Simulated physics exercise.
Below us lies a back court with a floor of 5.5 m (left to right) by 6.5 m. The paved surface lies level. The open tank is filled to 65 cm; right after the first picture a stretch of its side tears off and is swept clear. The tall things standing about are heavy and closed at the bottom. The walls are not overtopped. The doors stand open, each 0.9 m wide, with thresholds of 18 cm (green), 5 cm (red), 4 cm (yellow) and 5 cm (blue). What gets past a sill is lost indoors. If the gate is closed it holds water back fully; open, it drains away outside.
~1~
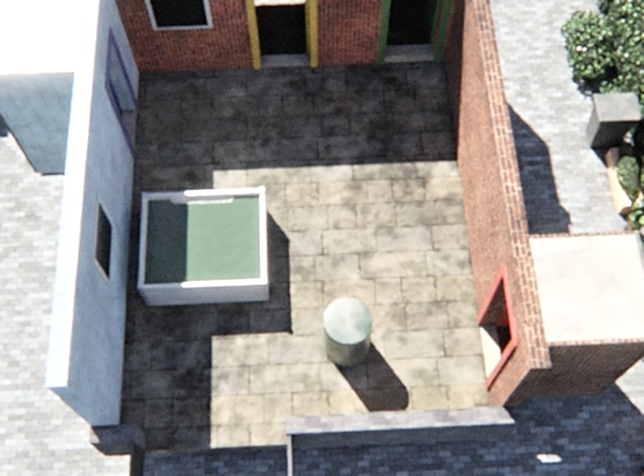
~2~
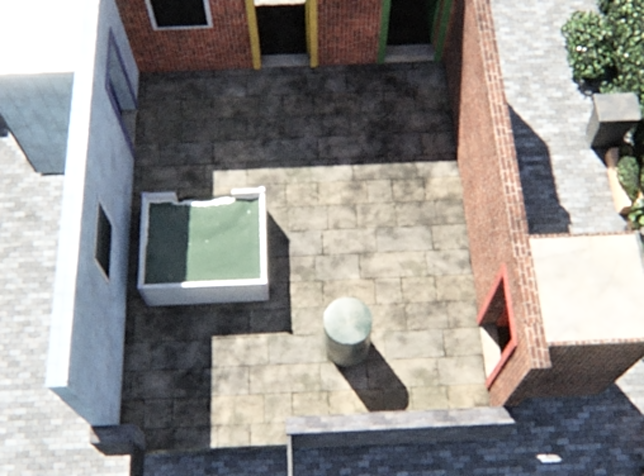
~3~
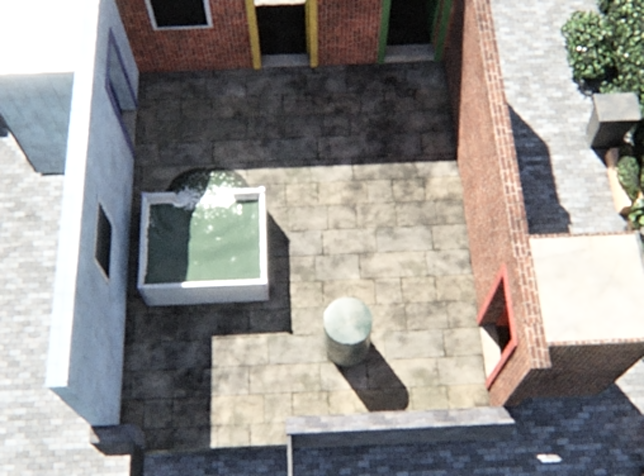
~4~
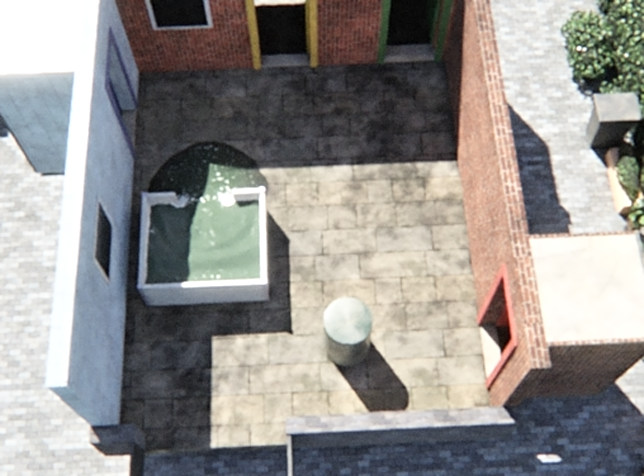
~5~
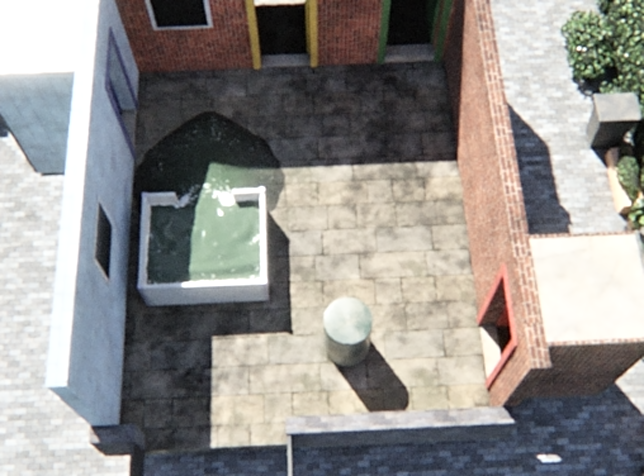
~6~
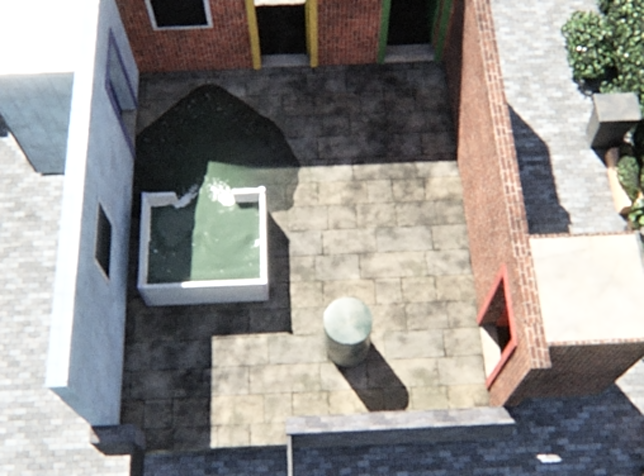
At first, greenish water lies still in a white-walled open tank on the left of a paved court, near a short round column. Then part of the tank's far side breaks away, and water pours through the gap, spreading in a widening dark pool across the paving toward the brick wall at the back.
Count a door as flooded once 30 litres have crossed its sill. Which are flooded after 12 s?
Within that time: At the green door it stays under the limit; at the red door it does not reach the limit; at the yellow door it passes the limit; at the blue door it exceeds the limit.
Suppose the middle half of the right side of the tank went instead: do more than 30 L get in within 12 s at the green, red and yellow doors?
Then: Green not over, red past it, yellow under.
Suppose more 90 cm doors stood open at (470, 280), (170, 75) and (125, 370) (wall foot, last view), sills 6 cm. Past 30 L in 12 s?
In turn: Not over, over, not over.
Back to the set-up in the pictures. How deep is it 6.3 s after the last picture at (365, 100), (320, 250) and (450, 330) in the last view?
Roughly 5, 0 and 2 cm, in turn.
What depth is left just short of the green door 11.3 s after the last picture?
Some 6.0 cm.
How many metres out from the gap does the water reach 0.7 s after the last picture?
About 3.4 m.
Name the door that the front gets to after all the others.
The red one.
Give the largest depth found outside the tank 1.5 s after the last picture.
Up to some 34 cm.
Then, 0.7 s after the last picture water covers 25 % of the floor and is deepest (40 cm) near (140, 75); green door not reached, red door not reached, yellow door 11 cm at the sill, 3 L in, blue door 14 cm at the sill, 4 L in.
Then, 1.5 s after the last picture water covers 30 % of the floor and is deepest (34 cm) near (138, 108); green door not reached, red door not reached, yellow door 15 cm at the sill, 48 L in, blue door 11 cm at the sill, 30 L in.
Then, 2.8 s after the last picture water covers 35 % of the floor and is deepest (18 cm) near (178, 133); green door 5 cm at the sill, 0 L in, red door not reached, yellow door 11 cm at the sill, 96 L in, blue door 16 cm at the sill, 87 L in.
Then, 6.3 s after the last picture water covers 60 % of the floor and is deepest (12 cm) near (399, 73); green door 11 cm at the sill, 0 L in, red door 3 cm at the sill, 0 L in, yellow door 8 cm at the sill, 155 L in, blue door 9 cm at the sill, 194 L in.
Then, 11.3 s after the last picture water covers 90 % of the floor and is deepest (7 cm) near (470, 407); green door 6 cm at the sill, 0 L in, red door 6 cm at the sill, 1 L in, yellow door 4 cm at the sill, 167 L in, blue door 5 cm at the sill, 212 L in.
